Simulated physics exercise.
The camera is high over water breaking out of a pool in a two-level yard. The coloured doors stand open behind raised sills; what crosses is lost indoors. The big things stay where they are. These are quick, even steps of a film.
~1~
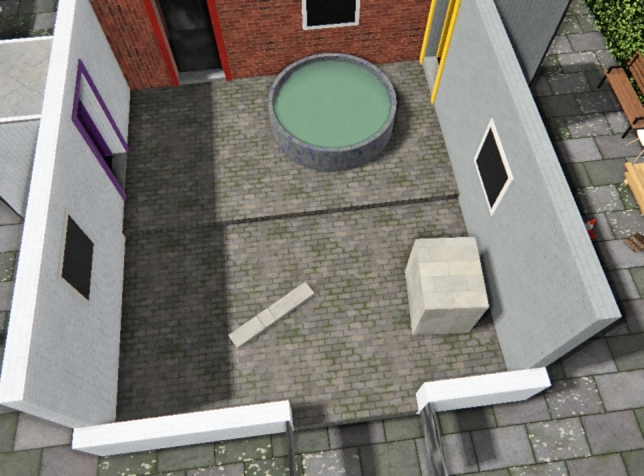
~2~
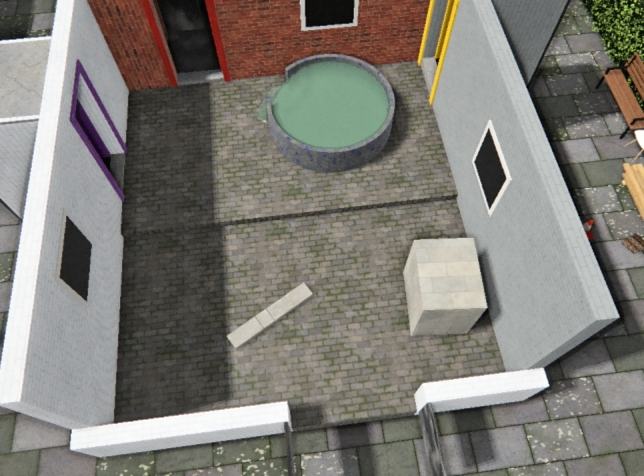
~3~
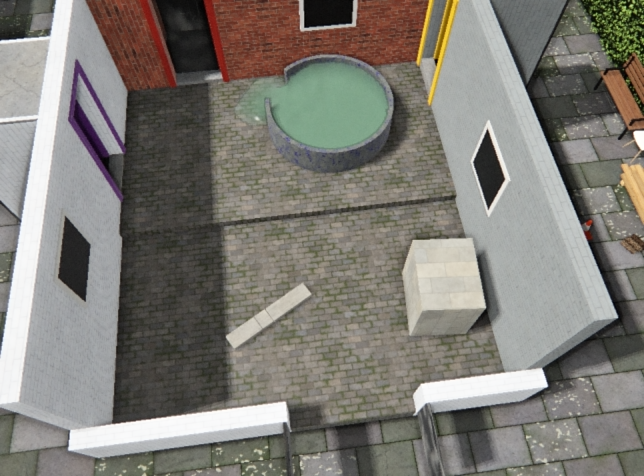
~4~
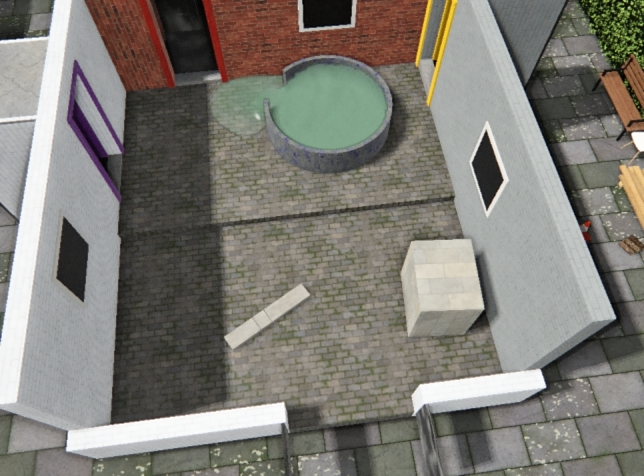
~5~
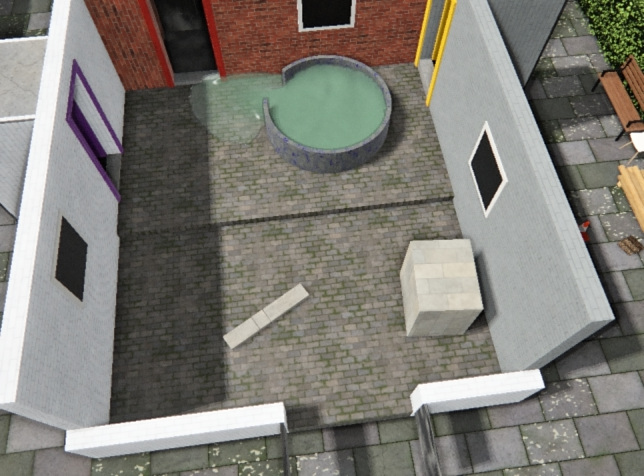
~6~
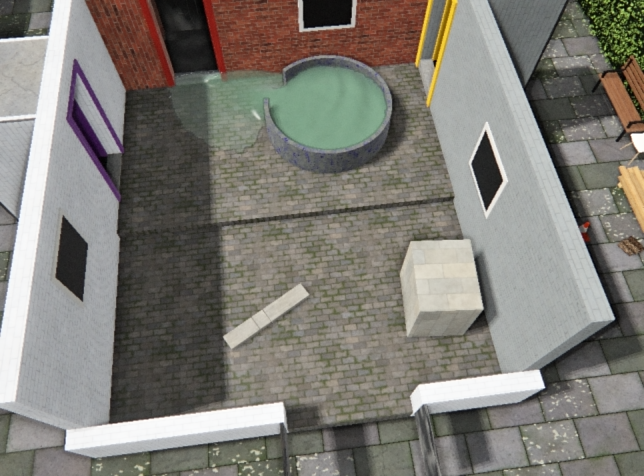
In a walled brick yard, a round pool of green water breaks open at its left side, pouring a widening sheet leftward.
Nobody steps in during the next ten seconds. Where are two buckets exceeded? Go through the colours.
In the end: The purple door lets in a lot; the yellow door admits no more than that; the red door lets in a lot.
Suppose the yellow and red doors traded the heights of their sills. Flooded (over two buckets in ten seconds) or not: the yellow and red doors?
One by one: The yellow one lets less in; the red one keeps below it.
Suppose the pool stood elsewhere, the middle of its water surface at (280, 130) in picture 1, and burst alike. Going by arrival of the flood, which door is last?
The one in yellow.
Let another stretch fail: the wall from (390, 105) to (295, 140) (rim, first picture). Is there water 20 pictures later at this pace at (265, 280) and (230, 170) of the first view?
In turn: Under water, free of water.
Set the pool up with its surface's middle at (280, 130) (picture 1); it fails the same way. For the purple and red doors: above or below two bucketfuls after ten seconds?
One by one: Purple goes over; red takes more.
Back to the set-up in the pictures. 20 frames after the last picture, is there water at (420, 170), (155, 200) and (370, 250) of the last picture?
In that order: No water, covered, clear.
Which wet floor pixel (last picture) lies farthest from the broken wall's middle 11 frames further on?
I would point to (118, 228).
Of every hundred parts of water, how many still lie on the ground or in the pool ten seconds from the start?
I make it 88 per cent.
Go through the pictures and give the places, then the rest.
The first picture shows the pool at (332, 103) is whole and still.
In the second picture, the front is at a hidden place, out from the gap at (278, 99).
In the third picture, the front is at (239, 112), out from the gap at (277, 101).
In the fourth picture, the front is at (215, 98), out from the gap at (276, 101).
In the fifth picture, the front is at (198, 85), out from the gap at (275, 100).
In the sixth picture, water pours out at (276, 100) and has run to (171, 88).
A moment on, water covers 15 % of the floor; the purple door not reached, the yellow door not reached, the red door under two buckets in.
Next, water covers 15 % of the floor; the purple door under two buckets in, the yellow door not reached, the red door over two buckets in.
Then, water covers 35 % of the floor; the purple door over two buckets in, the yellow door wet at the sill, nothing in, the red door over two buckets in.
Later, water covers 55 % of the floor; the purple door over two buckets in, the yellow door wet at the sill, nothing in, the red door over two buckets in.
In the end, water covers 85 % of the floor; the purple door far over two buckets in, the yellow door wet at the sill, nothing in, the red door over two buckets in.
